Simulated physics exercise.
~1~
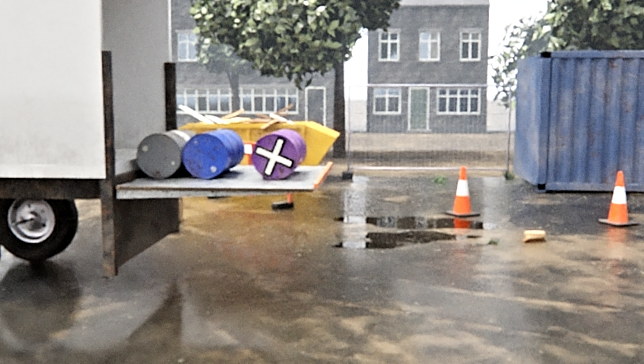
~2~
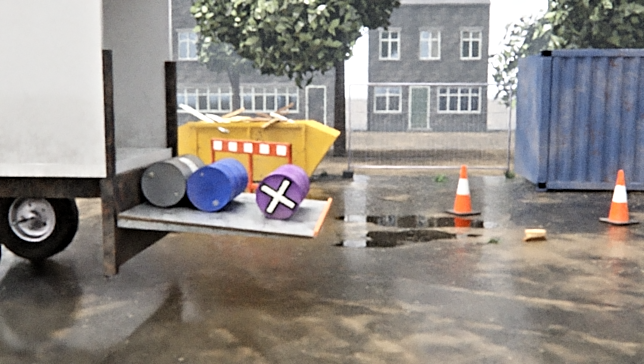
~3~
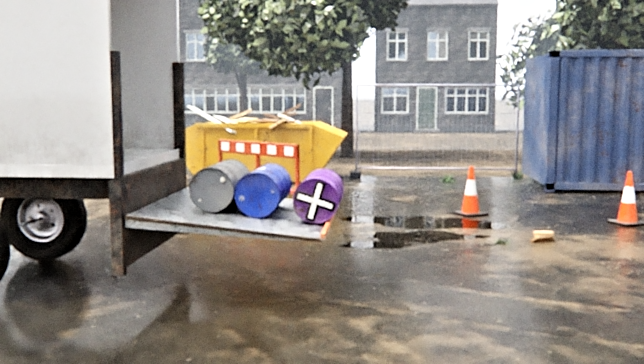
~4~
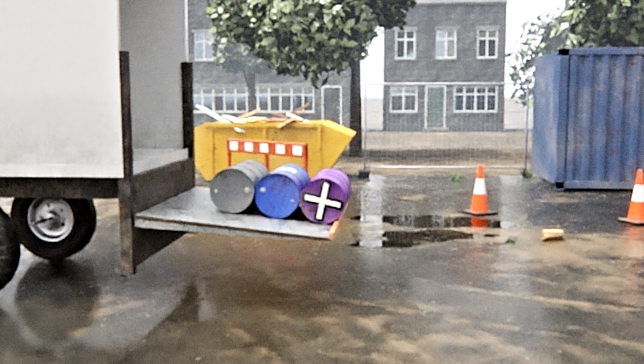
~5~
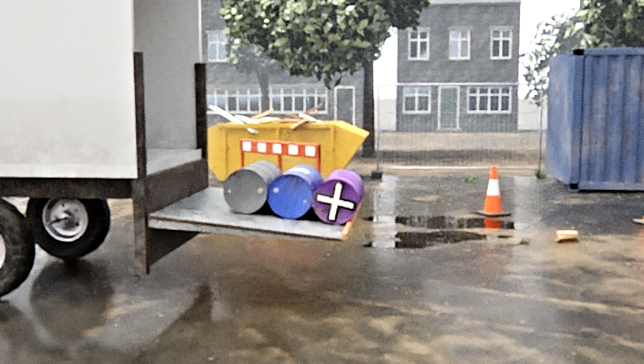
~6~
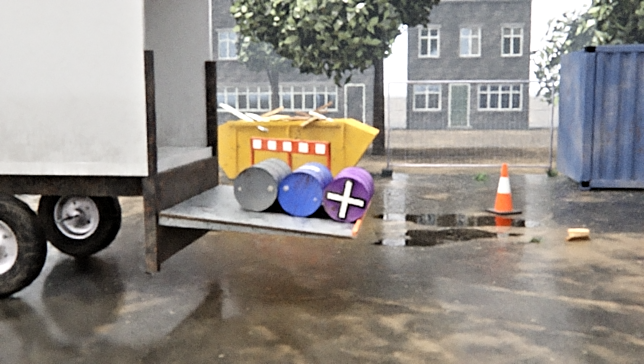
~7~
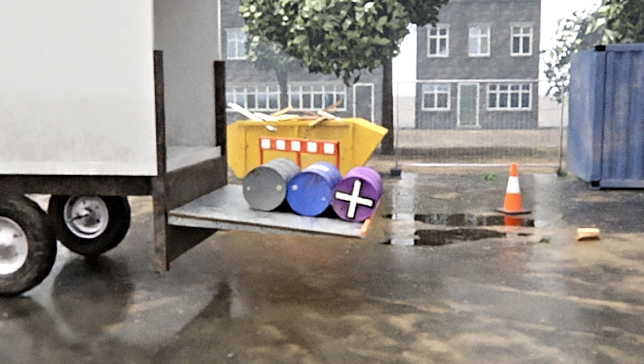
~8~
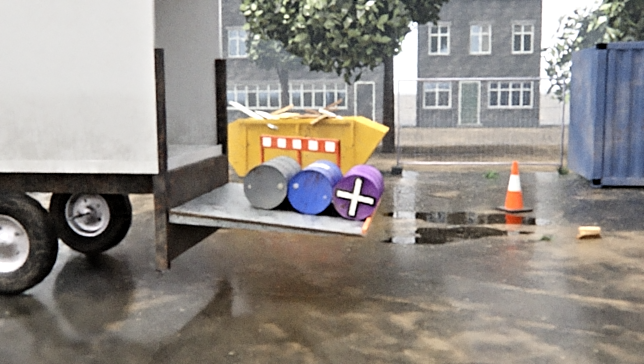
Wet yard with skip and cones, a truck's tail-lift lowering and tilting outwards, three drums rolling right and resting against its edge.
